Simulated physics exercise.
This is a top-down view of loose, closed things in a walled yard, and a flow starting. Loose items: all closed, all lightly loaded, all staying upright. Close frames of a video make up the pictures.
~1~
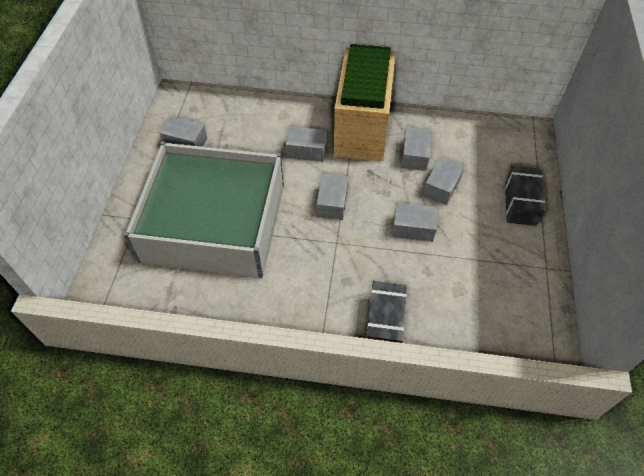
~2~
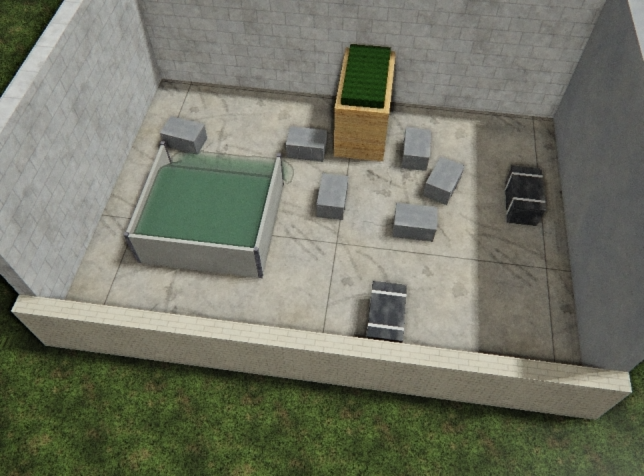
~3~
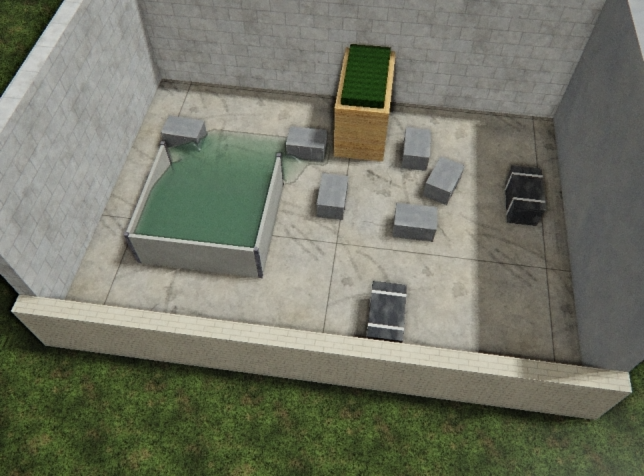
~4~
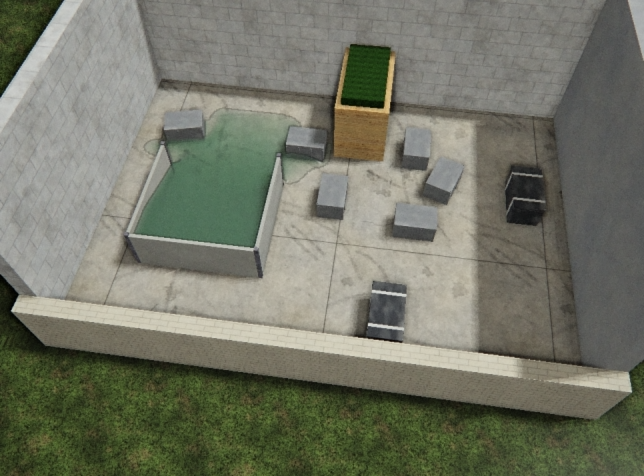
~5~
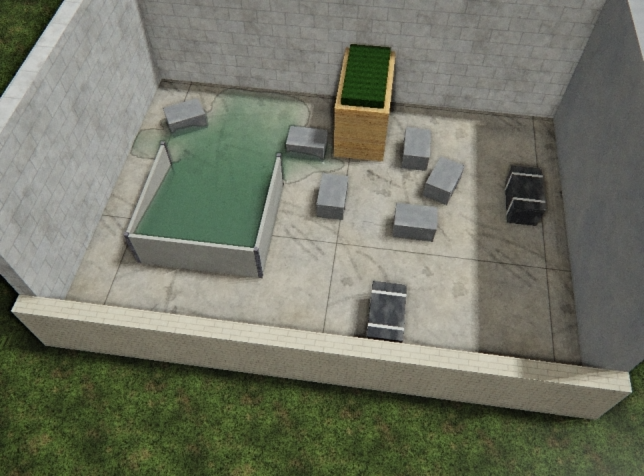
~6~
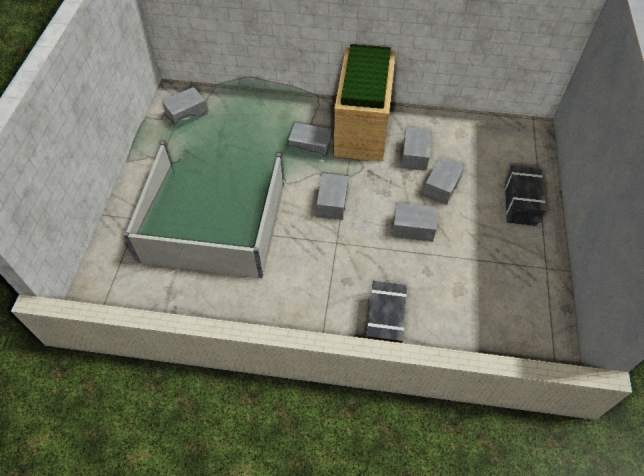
Green water spreading from the back of a tank across a walled yard to the rear wall, slightly shifting grey blocks.
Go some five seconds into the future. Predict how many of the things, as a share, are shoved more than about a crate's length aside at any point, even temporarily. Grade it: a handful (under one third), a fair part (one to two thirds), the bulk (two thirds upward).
A fair part.
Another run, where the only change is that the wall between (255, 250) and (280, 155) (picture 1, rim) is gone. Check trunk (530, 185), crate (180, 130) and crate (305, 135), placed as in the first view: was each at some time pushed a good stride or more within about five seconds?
Lab note - in sequence: Made it that far; never that far; never that far.
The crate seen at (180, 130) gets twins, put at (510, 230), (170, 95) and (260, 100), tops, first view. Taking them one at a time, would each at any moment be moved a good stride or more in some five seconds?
In order: Hardly budges, shoved clear, then shoved clear.
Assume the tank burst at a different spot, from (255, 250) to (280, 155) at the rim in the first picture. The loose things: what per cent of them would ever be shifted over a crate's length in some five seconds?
Near 80 in a hundred.
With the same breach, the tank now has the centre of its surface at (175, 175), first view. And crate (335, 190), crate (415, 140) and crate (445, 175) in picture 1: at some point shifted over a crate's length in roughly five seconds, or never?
Taking them in turn: Got sent well off; kept near its start; kept near its start.
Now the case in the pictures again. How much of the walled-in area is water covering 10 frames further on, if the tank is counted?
Something close to 35 per cent.
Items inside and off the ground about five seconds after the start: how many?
I make it 2 of them.
A moment on, 1 of 8 are well off their spots; 0 afloat.
Next, 2 of 8 are well off their spots; 2 afloat.
Later, 3 of 8 are well off their spots; 2 afloat.
In the end, 3 of 8 are well off their spots, and 3 have been at some point; 2 afloat.
